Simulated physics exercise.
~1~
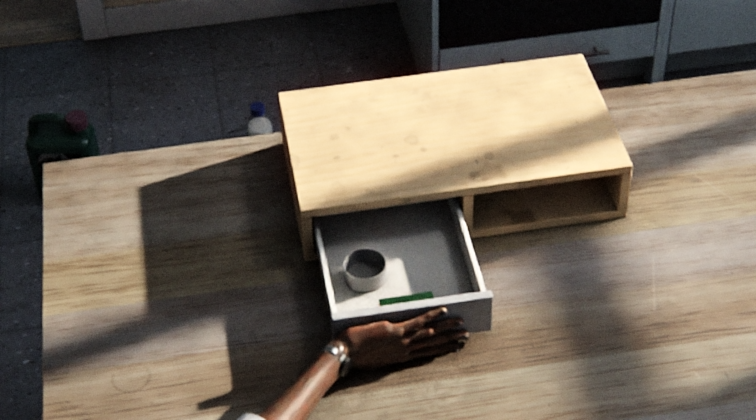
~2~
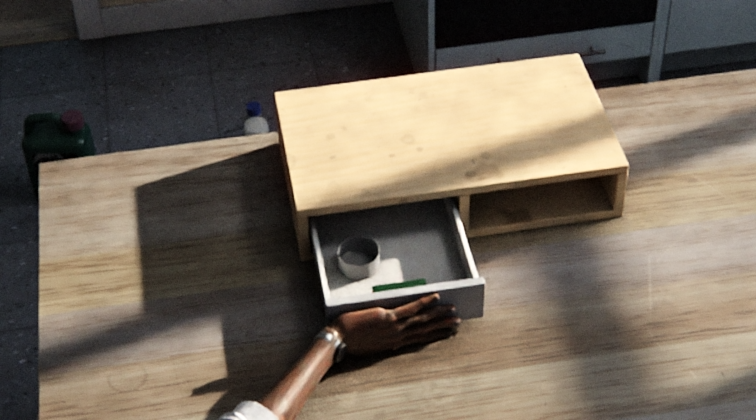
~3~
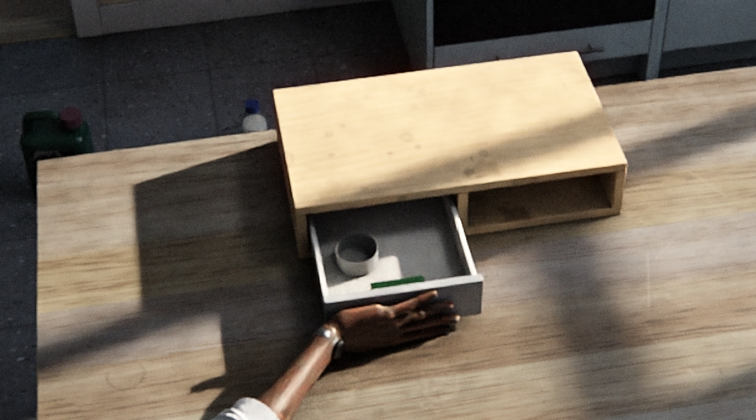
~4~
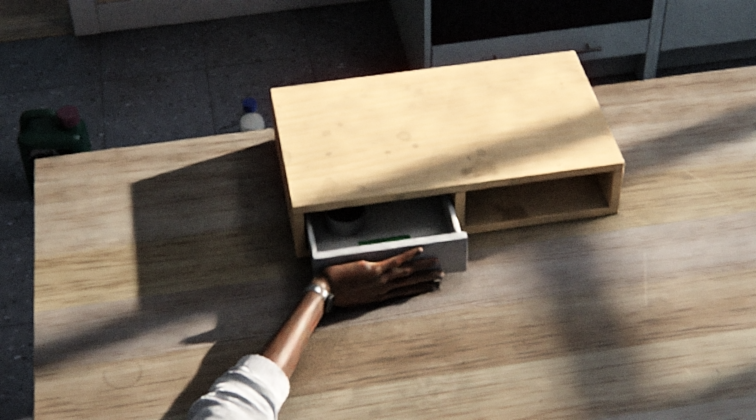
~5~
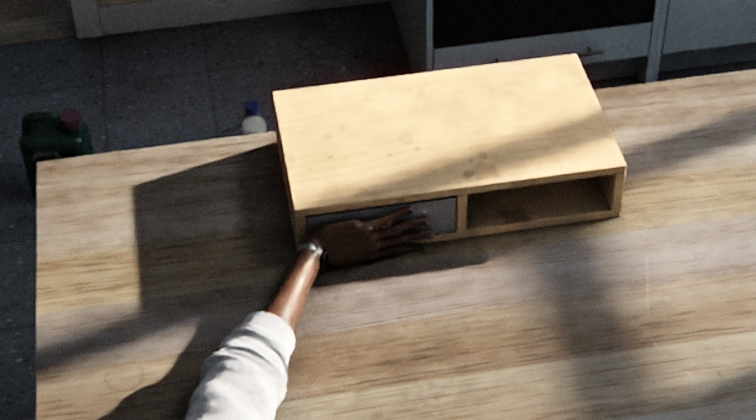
A hand pushed in the open drawer of a low wooden cabinet on a table, carrying a small grey cup and a flat green item inside it, and kept pushing until the drawer was shut and both things were out of sight.
